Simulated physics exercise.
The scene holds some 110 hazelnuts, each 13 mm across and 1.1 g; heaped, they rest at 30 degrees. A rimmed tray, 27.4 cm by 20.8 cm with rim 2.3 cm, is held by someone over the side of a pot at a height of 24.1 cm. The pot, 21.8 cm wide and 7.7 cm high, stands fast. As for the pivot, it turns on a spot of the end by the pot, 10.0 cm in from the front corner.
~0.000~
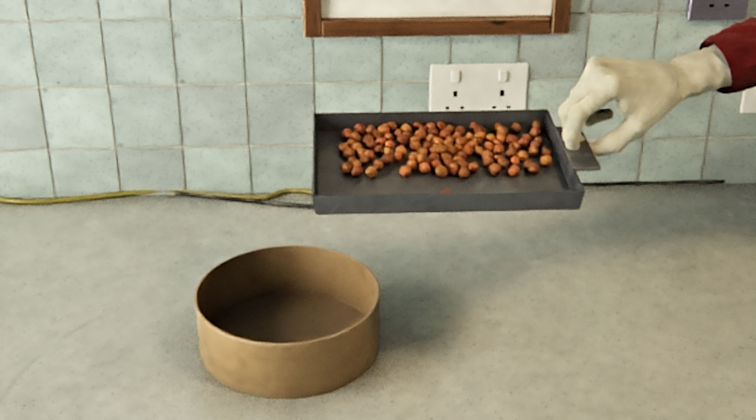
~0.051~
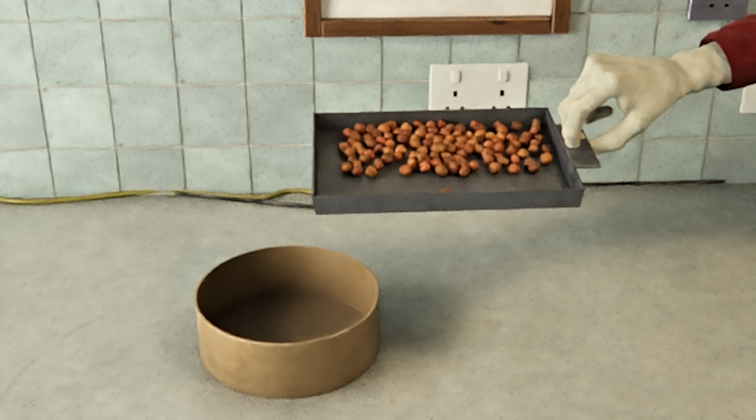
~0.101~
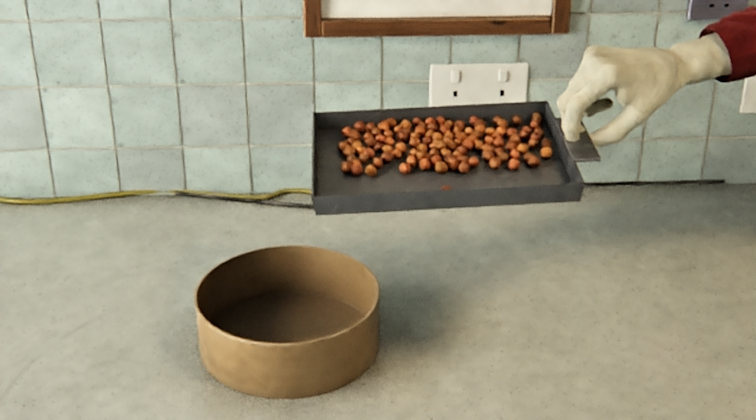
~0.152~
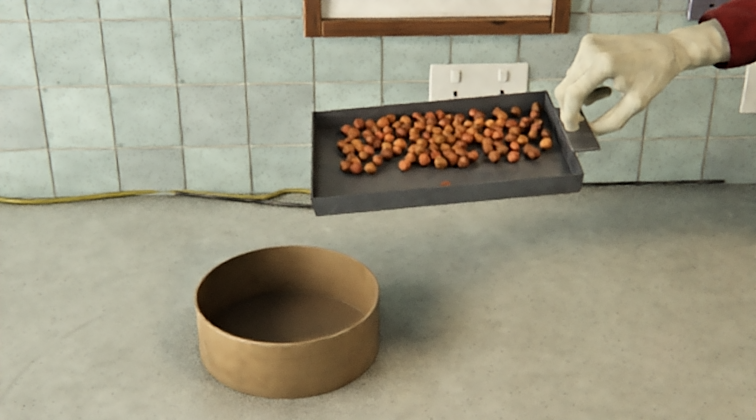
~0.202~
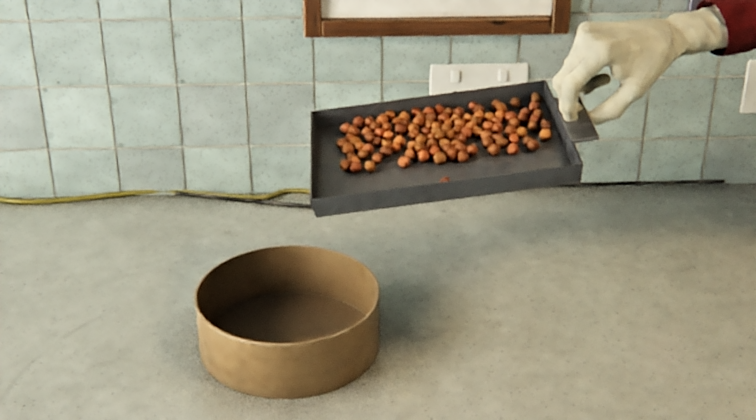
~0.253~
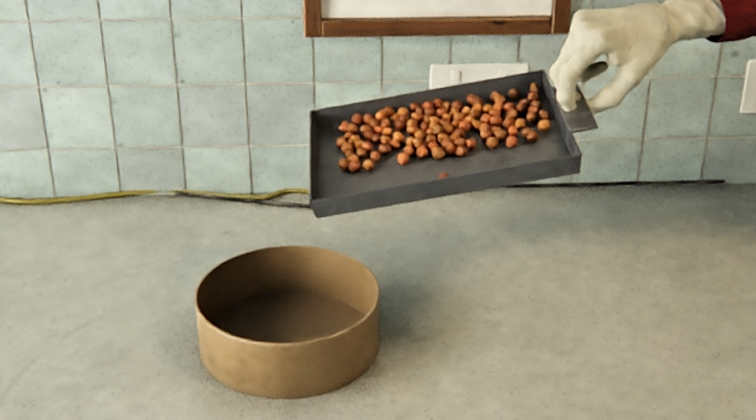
A gloved hand slowly raises the right end of a dark tray of hazelnuts.
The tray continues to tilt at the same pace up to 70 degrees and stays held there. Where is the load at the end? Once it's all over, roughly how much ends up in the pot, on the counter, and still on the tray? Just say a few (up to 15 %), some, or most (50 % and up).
Pot: A few, counter: A few, left on the tray: Most.
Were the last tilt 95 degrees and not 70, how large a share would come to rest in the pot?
Pot share: About 65 per cent.
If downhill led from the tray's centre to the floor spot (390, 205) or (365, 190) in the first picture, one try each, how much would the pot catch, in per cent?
About 0 and 0 per cent.
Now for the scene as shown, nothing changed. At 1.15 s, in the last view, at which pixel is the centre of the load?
Approximately (335, 137) in the final picture.
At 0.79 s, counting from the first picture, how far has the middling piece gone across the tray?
I'd say close to 10 centimetres.
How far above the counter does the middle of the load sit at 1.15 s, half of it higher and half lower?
I'd put it near 28 cm.
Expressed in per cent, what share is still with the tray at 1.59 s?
I'd say close to 100 per cent.
After 0.79 s, tilt 39 degrees; the tray holds 100 %, the pot 0 %.
After 1.15 s, tilt 58 degrees; the tray holds 100 %, the pot 0 %.
After 1.59 s, tilt 70 degrees; the tray holds 100 %, the pot 0 %.
By 2.0 s all is still; pot 0 %, counter 0 %, tray 100 %.
